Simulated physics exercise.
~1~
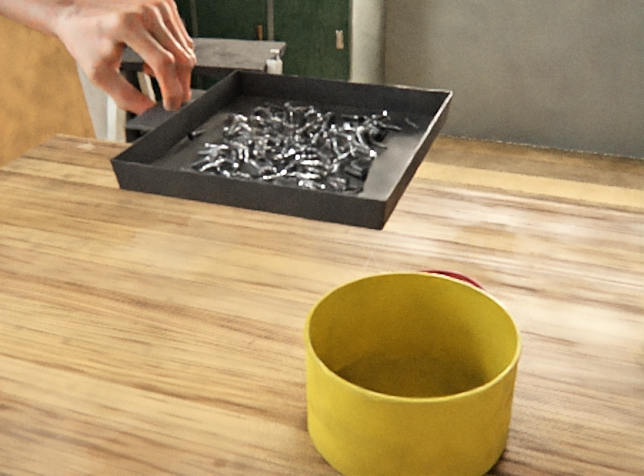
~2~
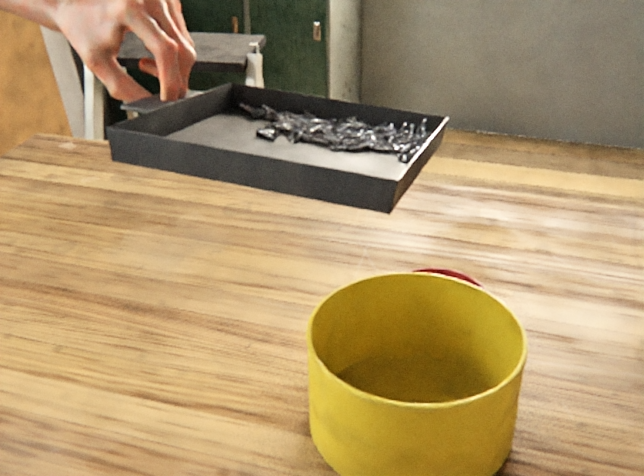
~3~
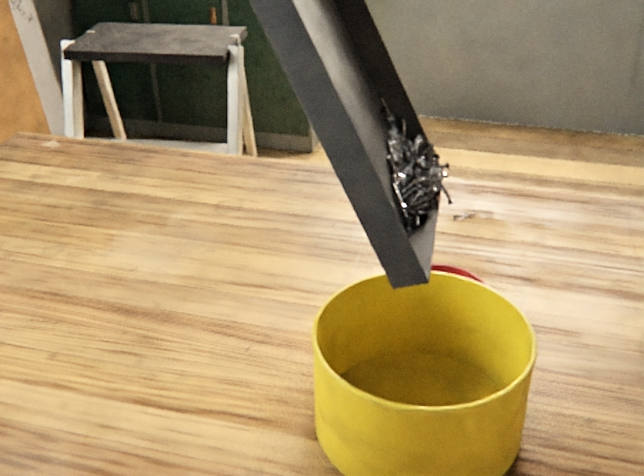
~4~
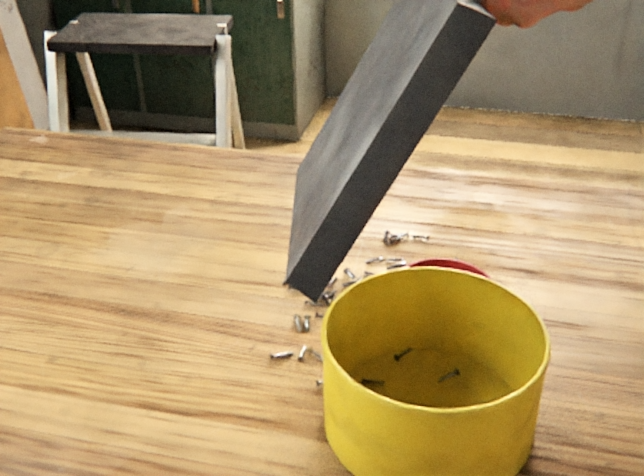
A shallow dark tray of small steel screws is held by a hand above a wooden table, behind a yellow pot with a red dish partly hidden beyond it. The tray tips slightly, and the screws gather toward its right side. It then moves right and tilts steeply, its low corner near the pot's rim as the screws bunch at the lower end. The hand, now at the upper right, holds the tray tipped past upright. A few screws lie inside the pot, while many others end up scattered on the table behind and to the left of it.
